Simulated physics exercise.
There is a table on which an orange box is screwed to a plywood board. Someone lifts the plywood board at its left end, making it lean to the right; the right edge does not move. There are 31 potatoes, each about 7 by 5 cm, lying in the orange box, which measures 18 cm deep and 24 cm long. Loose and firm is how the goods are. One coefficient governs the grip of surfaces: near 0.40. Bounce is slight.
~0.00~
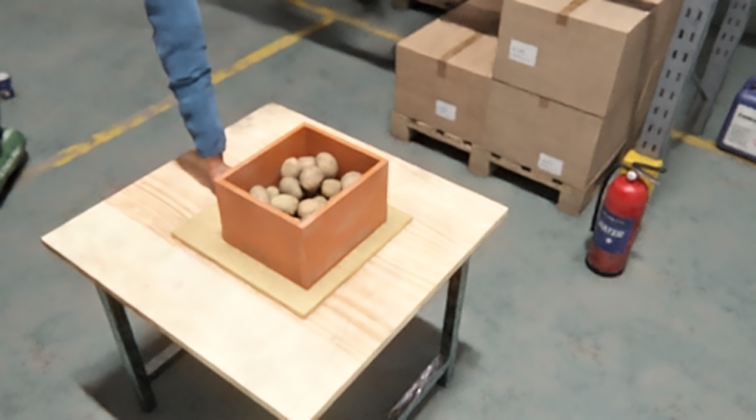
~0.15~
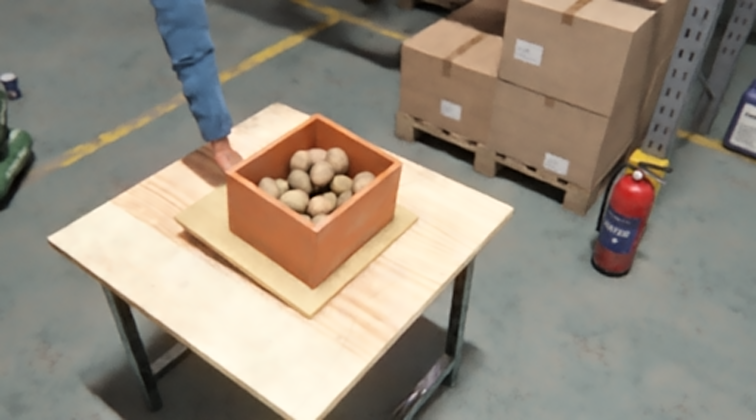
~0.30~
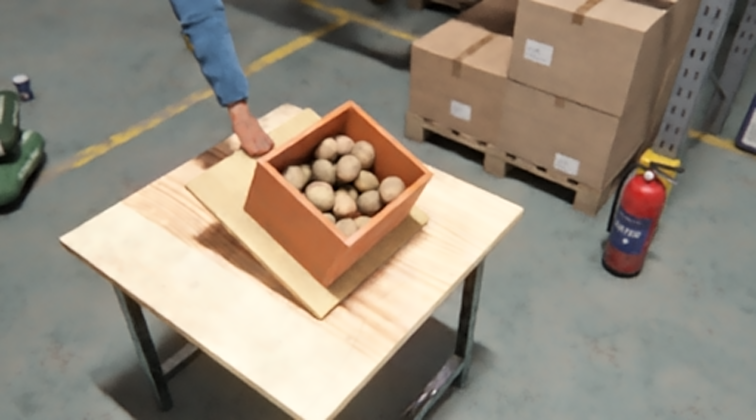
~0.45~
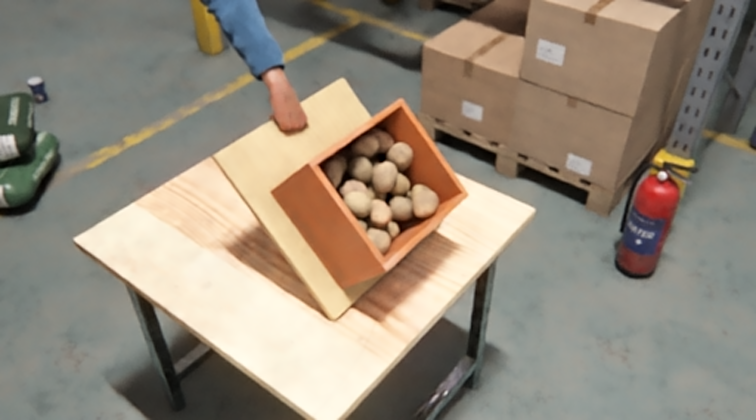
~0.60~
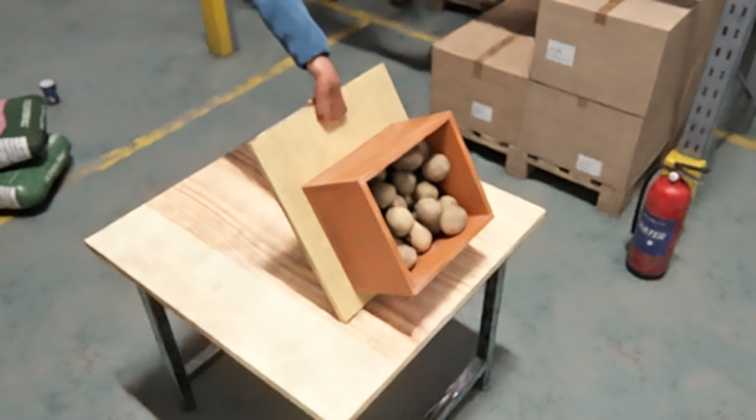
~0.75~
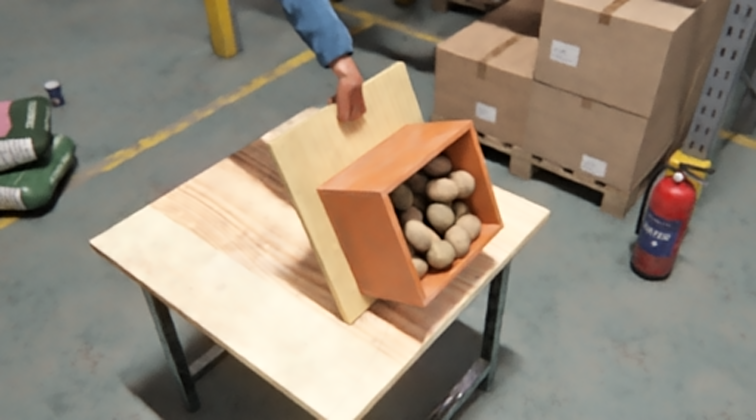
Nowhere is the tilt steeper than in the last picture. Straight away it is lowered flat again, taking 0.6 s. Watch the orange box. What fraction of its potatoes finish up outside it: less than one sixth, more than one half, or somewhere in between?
Less than one sixth.
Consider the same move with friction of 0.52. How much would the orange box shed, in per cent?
In that case the orange box sheds 0 per cent of its load.
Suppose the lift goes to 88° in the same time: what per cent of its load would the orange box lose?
Orange box: 40%.
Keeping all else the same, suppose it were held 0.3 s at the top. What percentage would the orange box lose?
The orange box would shed 10 percent of its load.
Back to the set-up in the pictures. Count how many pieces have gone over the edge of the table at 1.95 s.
Around 1, roughly.
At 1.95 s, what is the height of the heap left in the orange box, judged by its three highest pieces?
Roughly 16 centimetres.
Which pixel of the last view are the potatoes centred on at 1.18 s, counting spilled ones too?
(372, 212).
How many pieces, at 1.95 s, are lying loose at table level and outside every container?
I'd put it at close to 1.
After 0.94 s, tilt 50°; orange box 31 in, 0 out.
After 1.18 s, tilt 13°; orange box 29 in, 2 out.
After 1.52 s, tilt 0°; orange box 29 in, 2 out.
Outcome (at 1.95 s), orange box 29 in, 2 out. Asked share, 2 of 31, 6 per cent.
